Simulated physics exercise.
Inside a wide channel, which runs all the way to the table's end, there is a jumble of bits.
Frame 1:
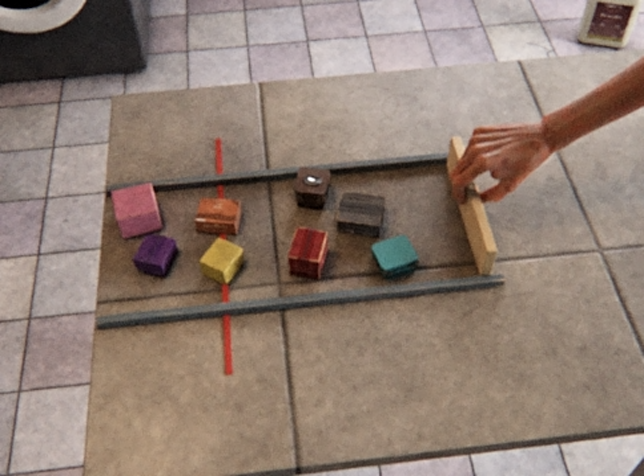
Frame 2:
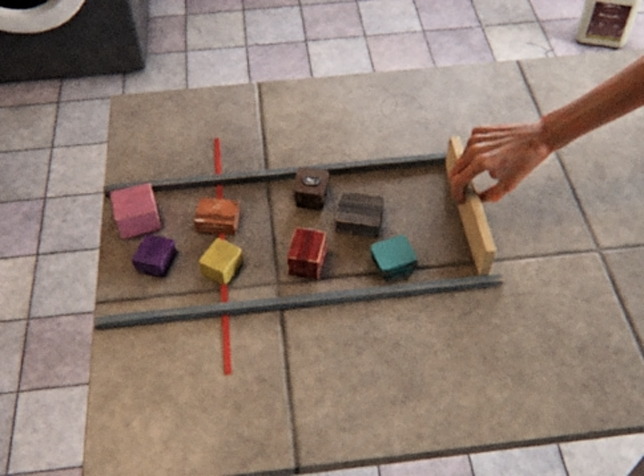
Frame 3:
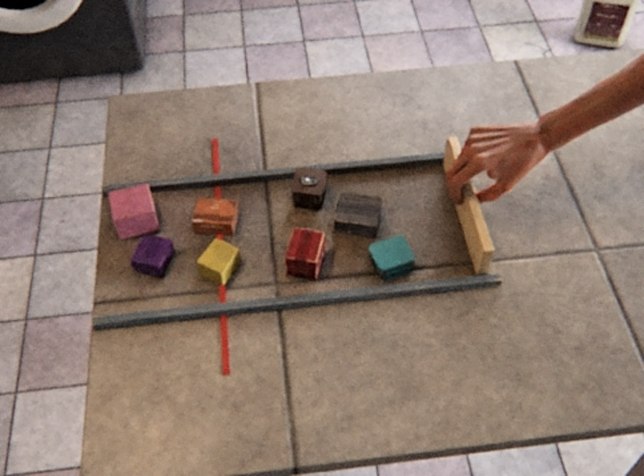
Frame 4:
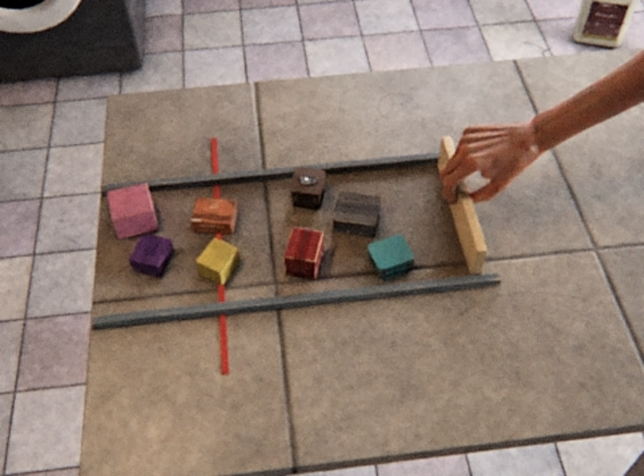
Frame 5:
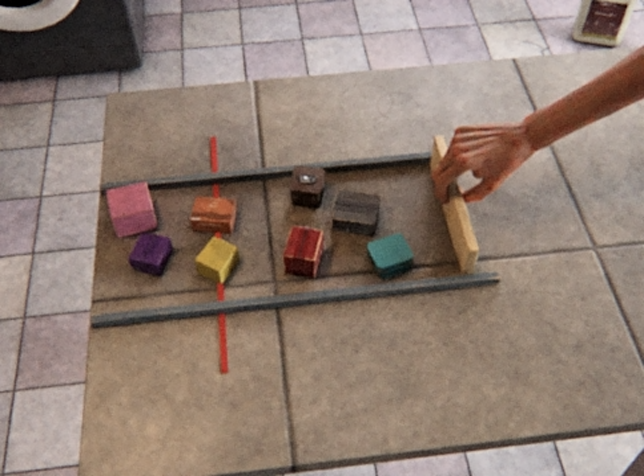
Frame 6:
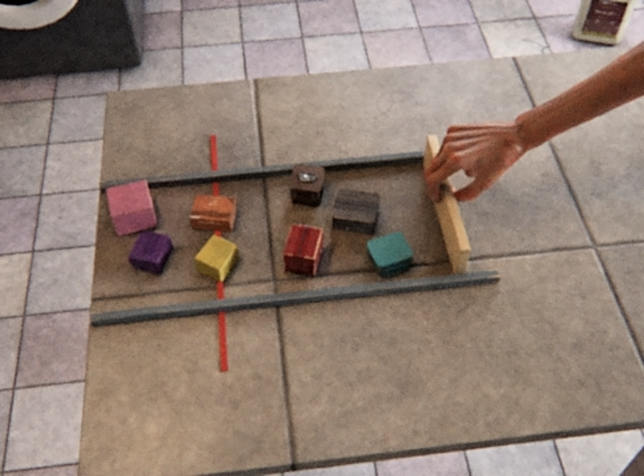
A wooden board, held by a hand at the right end of a channel, slid slowly a short way left toward a scattering of colourful blocks, which stayed practically still around the red tape.
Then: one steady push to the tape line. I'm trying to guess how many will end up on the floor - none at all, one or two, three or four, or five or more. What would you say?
Gone: Not a single one.
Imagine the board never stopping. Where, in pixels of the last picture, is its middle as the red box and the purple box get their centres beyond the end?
The middle is at (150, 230) when it's the red box, and at (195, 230) when it's the purple box.
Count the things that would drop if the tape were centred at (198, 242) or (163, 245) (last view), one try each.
Counts per try: 0 and 3.
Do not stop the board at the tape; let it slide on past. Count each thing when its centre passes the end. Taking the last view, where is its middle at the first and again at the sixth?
The first one at (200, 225), the next at (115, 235).
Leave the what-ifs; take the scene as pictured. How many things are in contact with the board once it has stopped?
It's 3 of them.
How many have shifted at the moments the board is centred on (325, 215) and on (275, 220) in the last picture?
At the first place 4, at the second 6.
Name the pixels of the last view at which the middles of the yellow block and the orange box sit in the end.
The yellow block at (133, 272), the orange box at (153, 221).
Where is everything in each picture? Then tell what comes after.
Pink block (137, 211); purple box (156, 255); orange box (219, 216); board (470, 204); tape (223, 243), in the first frame.
Purple box (155, 255); turquoise case (393, 258), in the second frame.
Orange box (216, 217); brown case (309, 189), in the third frame.
Pink block (133, 211); board (461, 204), in the fourth frame.
Purple box (151, 254); grey box (356, 213), in the fifth frame.
Pink block (132, 208); purple box (151, 252); orange box (214, 213); board (445, 203); tape (218, 239), in the sixth frame.
Soon after, none off yet; pink block at rest near (132, 208); purple box at rest near (151, 252); orange box at rest near (214, 213).
At rest, the number that fall off is zero.
